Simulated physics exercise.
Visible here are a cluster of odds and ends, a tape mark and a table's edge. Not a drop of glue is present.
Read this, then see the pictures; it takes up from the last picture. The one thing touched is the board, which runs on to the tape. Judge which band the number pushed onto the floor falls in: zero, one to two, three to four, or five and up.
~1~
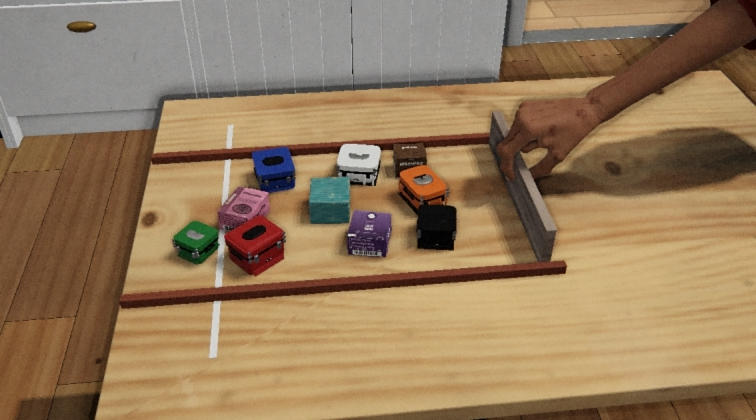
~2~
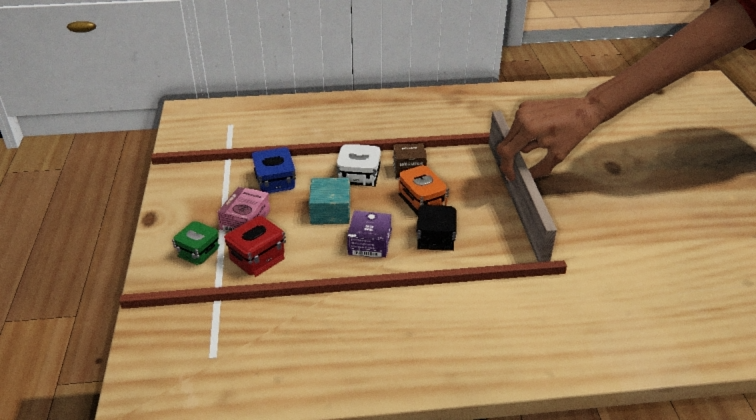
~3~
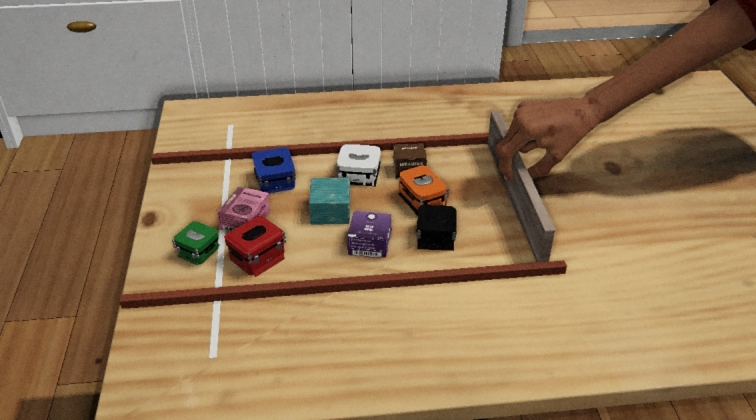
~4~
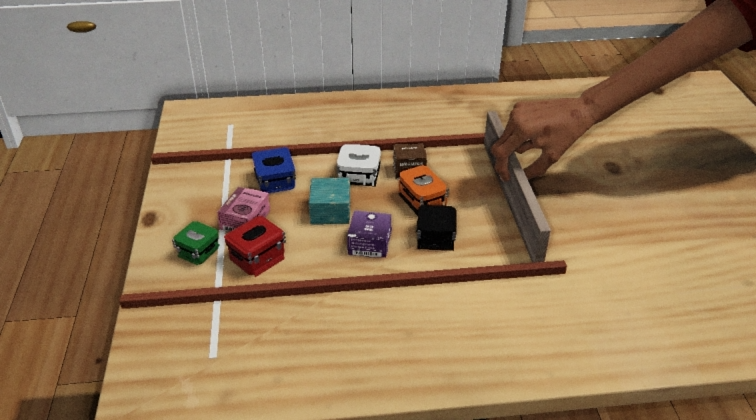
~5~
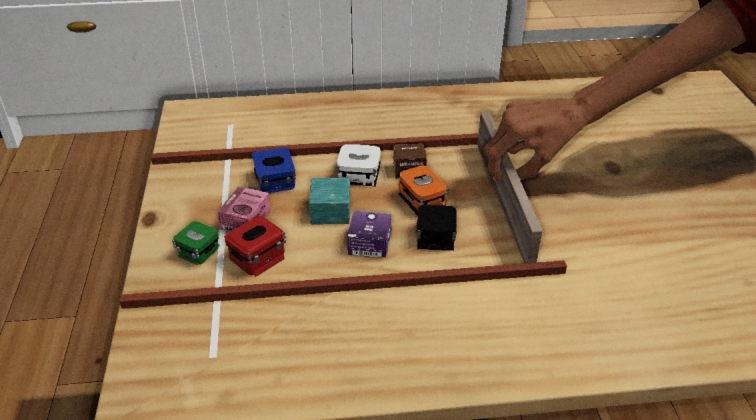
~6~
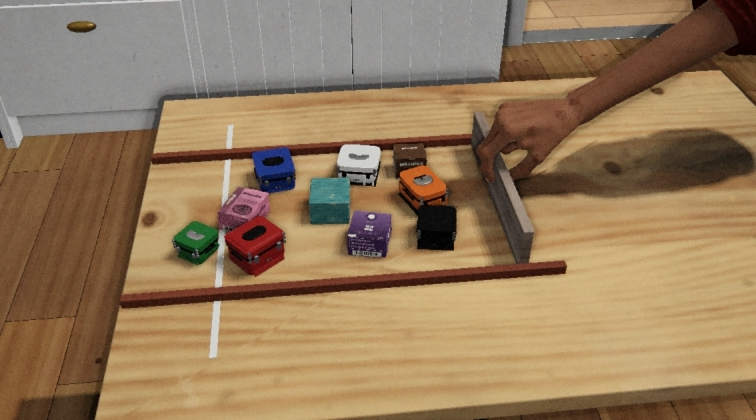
It falls in the three to four band.
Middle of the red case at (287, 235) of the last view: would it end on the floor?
From that start, the object then does not stay.
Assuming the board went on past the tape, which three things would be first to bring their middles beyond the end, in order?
They are the green case, the red case, the blue case.
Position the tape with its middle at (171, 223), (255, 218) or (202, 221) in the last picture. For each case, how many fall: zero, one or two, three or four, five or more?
In turn: Five or over, zero, 3 or 4.
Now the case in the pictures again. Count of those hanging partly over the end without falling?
The number would be 0.
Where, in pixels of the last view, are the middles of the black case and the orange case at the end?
First (200, 247), then (207, 203).
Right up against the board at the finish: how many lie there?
Count recorded: 3.
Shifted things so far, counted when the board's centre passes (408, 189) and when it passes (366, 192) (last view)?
At first I count 5, and then 7.
A little later, none off yet; green case at rest near (198, 244); pink box at rest near (244, 211); red case at rest near (256, 246).
When it is over, the number that fall off is three or four; down, blue case, red case, pink box and green case.
